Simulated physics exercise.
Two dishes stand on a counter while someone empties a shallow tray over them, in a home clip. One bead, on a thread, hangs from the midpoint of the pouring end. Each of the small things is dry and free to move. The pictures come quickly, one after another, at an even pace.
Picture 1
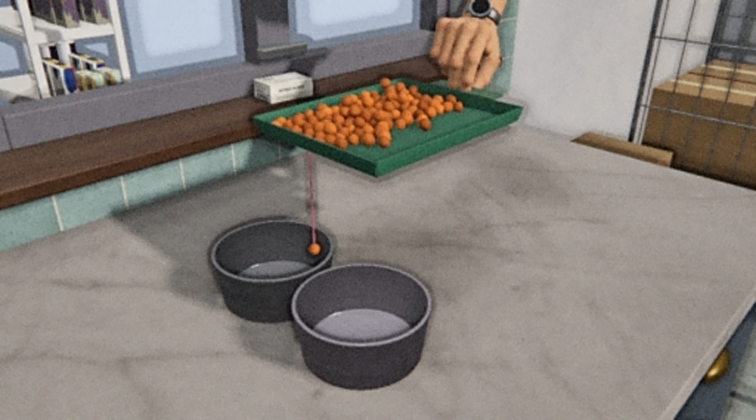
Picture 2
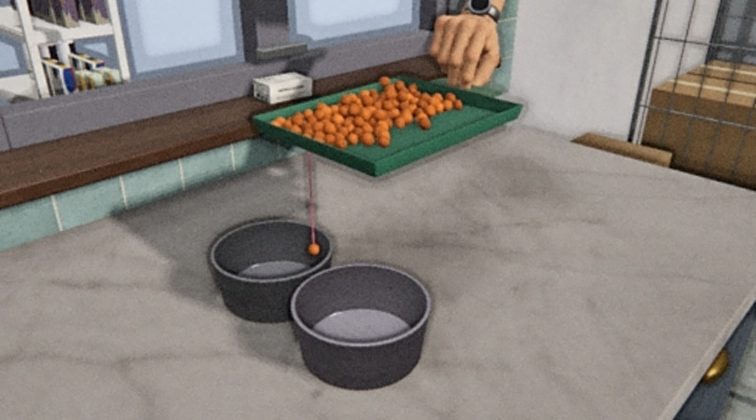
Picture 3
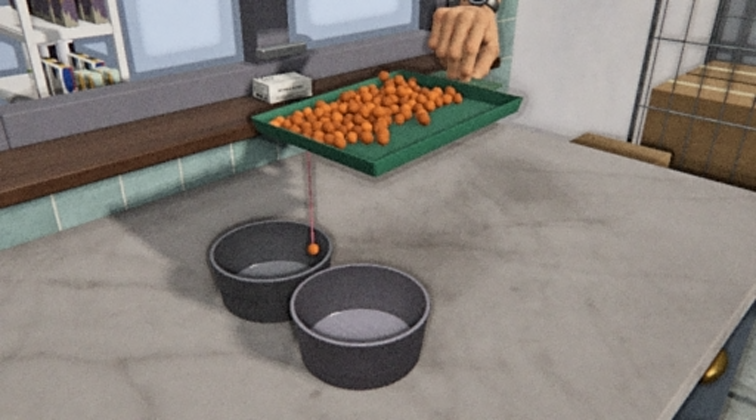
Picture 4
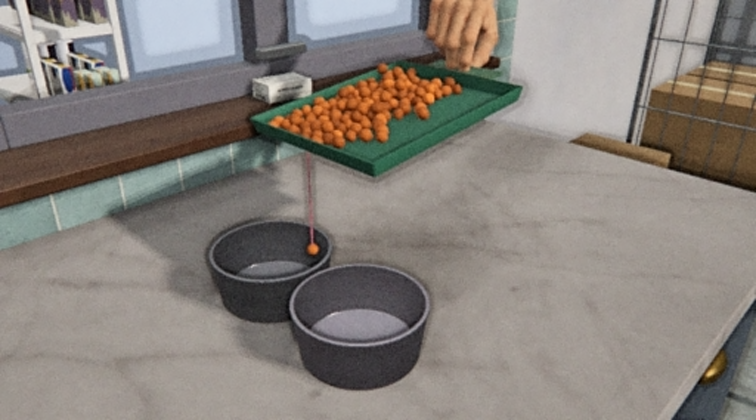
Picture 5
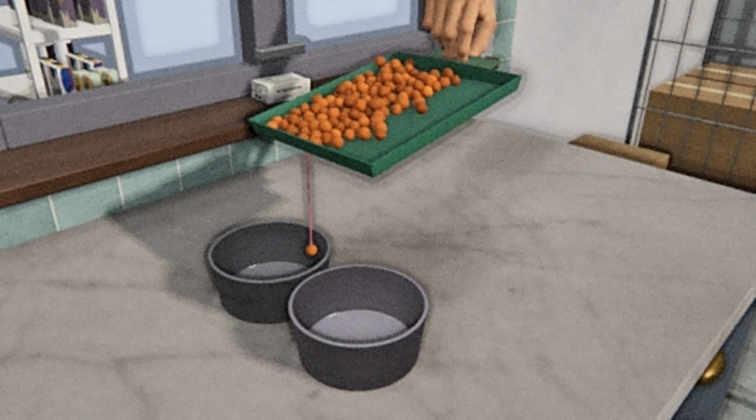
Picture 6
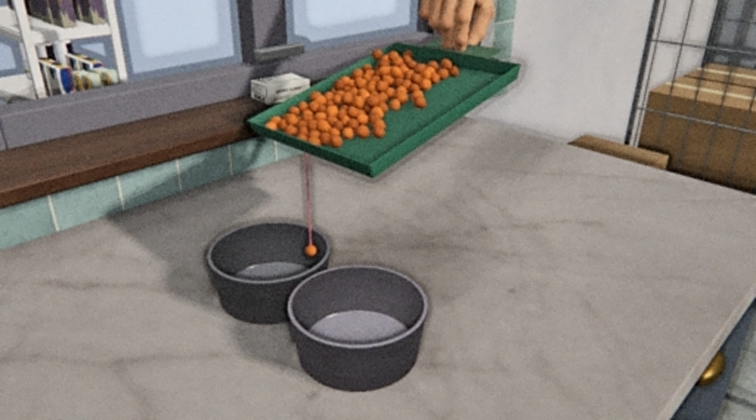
A hand slowly raising the far end of a green tray of orange coated peanuts above two dark dishes on a counter.
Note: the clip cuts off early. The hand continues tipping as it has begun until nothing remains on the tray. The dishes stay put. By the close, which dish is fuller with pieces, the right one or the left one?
Going by this, it mostly spills to the left of the two.
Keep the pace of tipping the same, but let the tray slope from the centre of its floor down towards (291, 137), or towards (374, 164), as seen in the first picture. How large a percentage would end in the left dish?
Close to 80 percent first and close to 0 percent second.
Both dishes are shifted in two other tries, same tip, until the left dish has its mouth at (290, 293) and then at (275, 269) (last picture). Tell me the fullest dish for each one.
The dish to the left; the dish to the left.
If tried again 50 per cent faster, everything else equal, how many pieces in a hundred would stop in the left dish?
Around 20 percent.
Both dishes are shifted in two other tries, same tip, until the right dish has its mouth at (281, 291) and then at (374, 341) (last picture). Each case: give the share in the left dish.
Roughly 30% first, roughly 60% second.
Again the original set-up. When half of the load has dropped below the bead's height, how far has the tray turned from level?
Tilt: Around 110 degrees.
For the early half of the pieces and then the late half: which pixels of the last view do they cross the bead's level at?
The early half goes through (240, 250), the late half through (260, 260).
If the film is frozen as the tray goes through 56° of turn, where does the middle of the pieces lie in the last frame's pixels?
I'd mark the middle close to (306, 98).
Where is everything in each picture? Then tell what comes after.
The first frame shows corners of the pouring end at (258, 117) and (376, 160), level; middle of the load at (369, 113), coated peanuts; left dish at (225, 289); right dish at (311, 351); bead on its thread at (314, 249).
The second frame shows corners of the pouring end at (258, 117) and (376, 161), level; middle of the load at (368, 112).
The third frame shows corners of the pouring end at (257, 117) and (375, 160), tipped barely, level across its low end; middle of the load at (368, 109).
The fourth frame shows corners of the pouring end at (256, 117) and (373, 161), tipped a little, level across its low end; middle of the load at (367, 104).
The fifth frame shows corners of the pouring end at (254, 119) and (371, 161), tipped a little, level across its low end; middle of the load at (365, 100).
The sixth frame shows corners of the pouring end at (253, 120) and (370, 162), tipped a little, level across its low end; middle of the load at (363, 95); left dish at (221, 290); right dish at (307, 353).
Soon, tray tipped steeply; nearly all on the tray; a stray few in the right dish; a stray few in the left dish; a stray few outside both; a stray few in the air.
A while on, tray tipped right over; most on the tray; a stray few in the right dish; a stray few in the left dish; a small part outside both.
Towards the end, tray tipped past a quarter turn; a small part in the right dish; about two thirds in the left dish; about a quarter outside both.
Finally, tray tipped past a quarter turn; a small part in the right dish; about two thirds in the left dish; about a quarter outside both.
